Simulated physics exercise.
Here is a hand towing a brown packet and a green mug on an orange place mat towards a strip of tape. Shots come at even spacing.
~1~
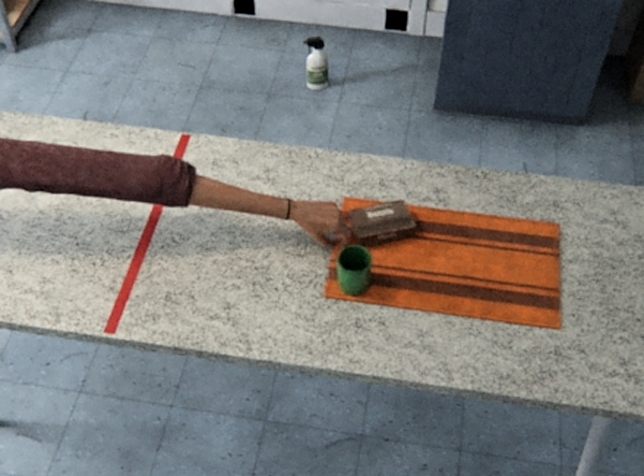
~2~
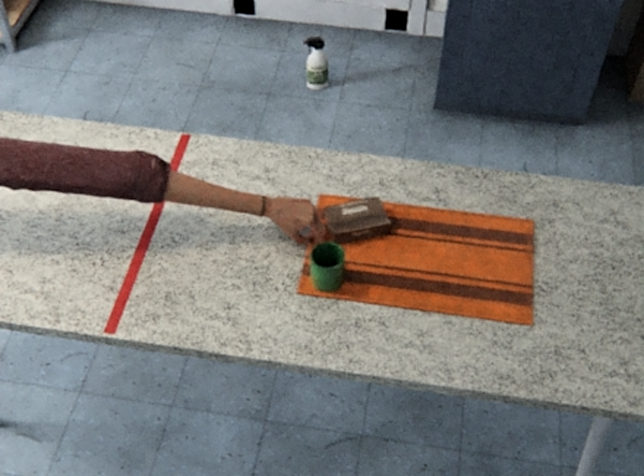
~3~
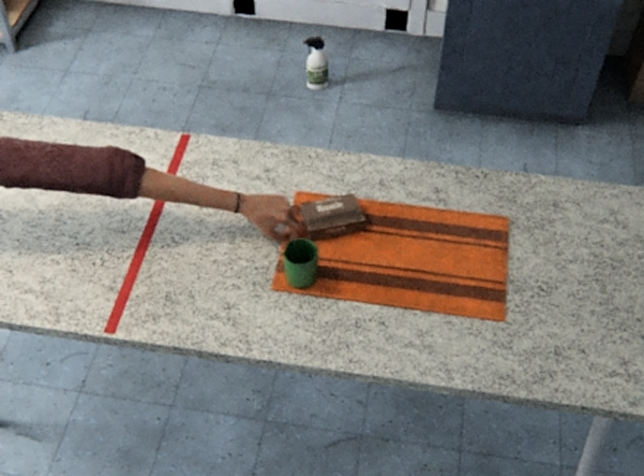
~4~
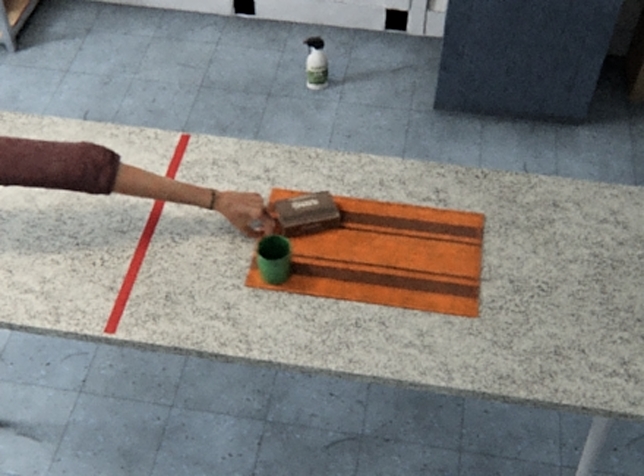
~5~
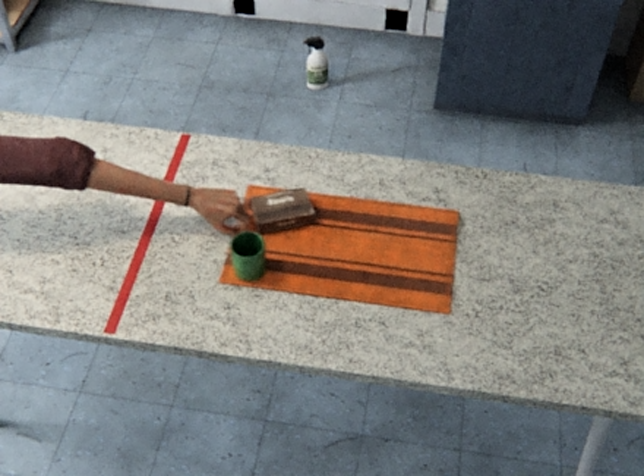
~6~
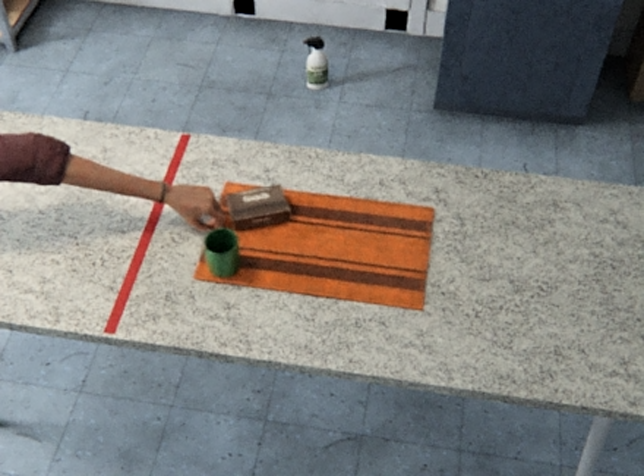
In a room with a blue-grey tiled floor, a long speckled pale counter is seen from above at an angle by a still camera. A red strip of tape crosses its left part, an orange striped place mat holds a brown packet and green mug, and a spray bottle stands behind. A maroon-sleeved arm steadily drags the mat leftward towards the tape, the packet and mug riding along.
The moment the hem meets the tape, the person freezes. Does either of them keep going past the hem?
Brown packet: Yes, it goes past. Green mug: Yes, it goes past.
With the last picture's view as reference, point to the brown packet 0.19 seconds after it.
It is near (172, 197) at that moment.
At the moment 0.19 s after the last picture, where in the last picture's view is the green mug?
At that time it is roughly at (132, 242).
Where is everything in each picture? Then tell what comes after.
Place mat end (323, 297); brown packet (382, 217); green mug (355, 259); tape (116, 315), in the first picture.
Place mat end (297, 293), far hem (532, 325); green mug (328, 255), in the second picture.
Place mat end (271, 289); brown packet (332, 211), in the third picture.
Place mat end (245, 286), far hem (477, 317); green mug (274, 248), in the fourth picture.
Place mat end (219, 282); brown packet (282, 205), in the fifth picture.
Place mat end (193, 279), far hem (423, 310); brown packet (257, 202); green mug (221, 241); tape (116, 315), in the sixth picture.
Then, 0.08 s after the last picture, hem short of the tape; brown packet on the cloth near (219, 203); green mug on the cloth near (182, 248).
Then, 0.19 s after the last picture, hem at the tape; brown packet on the cloth near (172, 197); green mug ahead of the hem near (132, 242).
At rest, hem at the tape; brown packet ahead of the hem near (135, 192); green mug ahead of the hem near (93, 237). The brown packet shoots off the front and the green mug slides clear of the cloth.
